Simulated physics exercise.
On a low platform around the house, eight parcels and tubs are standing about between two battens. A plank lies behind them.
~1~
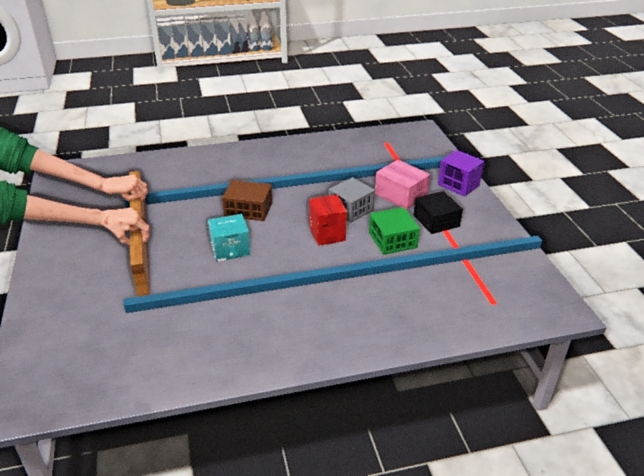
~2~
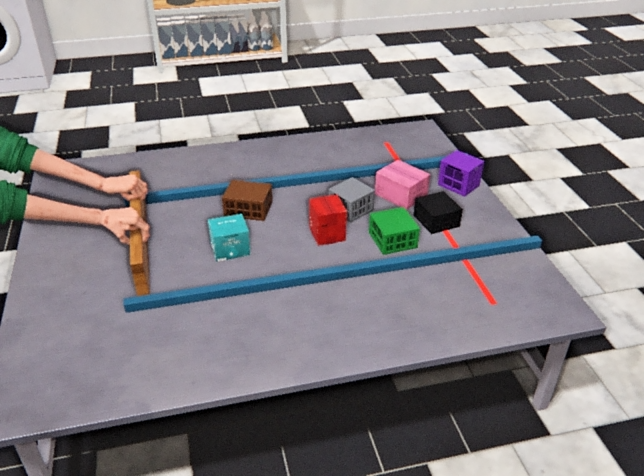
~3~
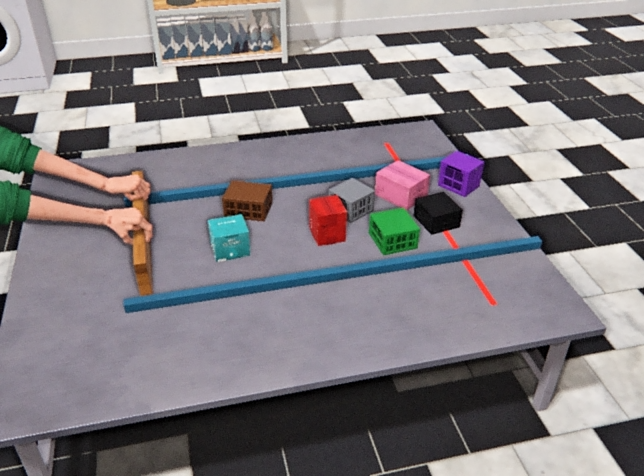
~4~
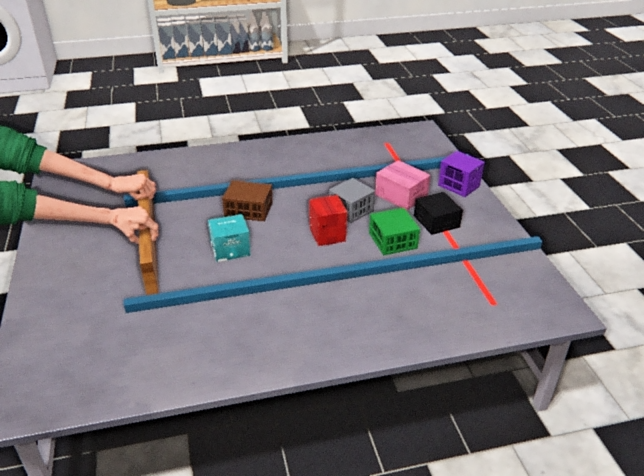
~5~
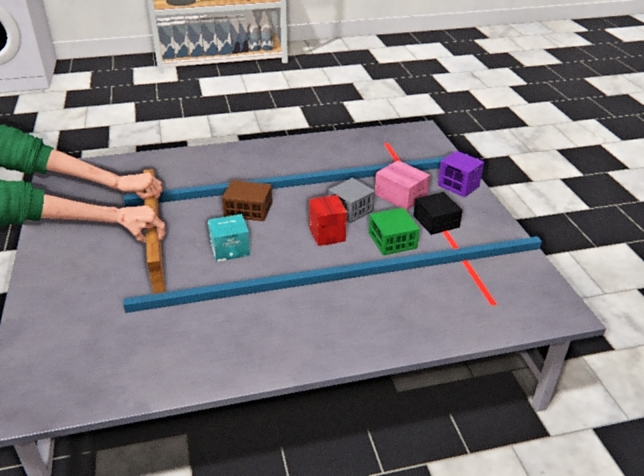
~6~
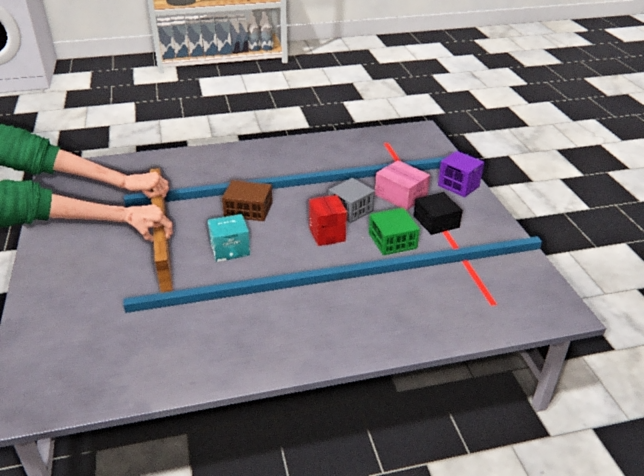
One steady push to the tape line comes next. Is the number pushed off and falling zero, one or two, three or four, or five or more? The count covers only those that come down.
It is one or two.
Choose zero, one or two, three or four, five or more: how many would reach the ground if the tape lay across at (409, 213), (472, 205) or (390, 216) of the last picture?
First none, then three to four, then none.
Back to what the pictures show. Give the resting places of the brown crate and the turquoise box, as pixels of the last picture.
Roughly (430, 170), and the other roughly (454, 207).
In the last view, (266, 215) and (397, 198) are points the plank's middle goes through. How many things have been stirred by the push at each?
Counts: 2, 8.
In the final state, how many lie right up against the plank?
I count 4 of them.
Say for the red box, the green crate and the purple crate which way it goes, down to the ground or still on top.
Red box: Still aboard; green crate: Still aboard; purple crate: Gone.
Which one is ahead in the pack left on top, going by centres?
Black crate.
A little later, none off yet; purple crate at rest near (461, 174); black crate at rest near (438, 213); pink parcel at rest near (402, 185).
Next, none off yet; purple crate moving near (463, 174); black crate shifted about its own width near (469, 211); pink parcel shifted about its own width near (432, 184).
When it is over, the number that fall off is one or two; down, purple crate.
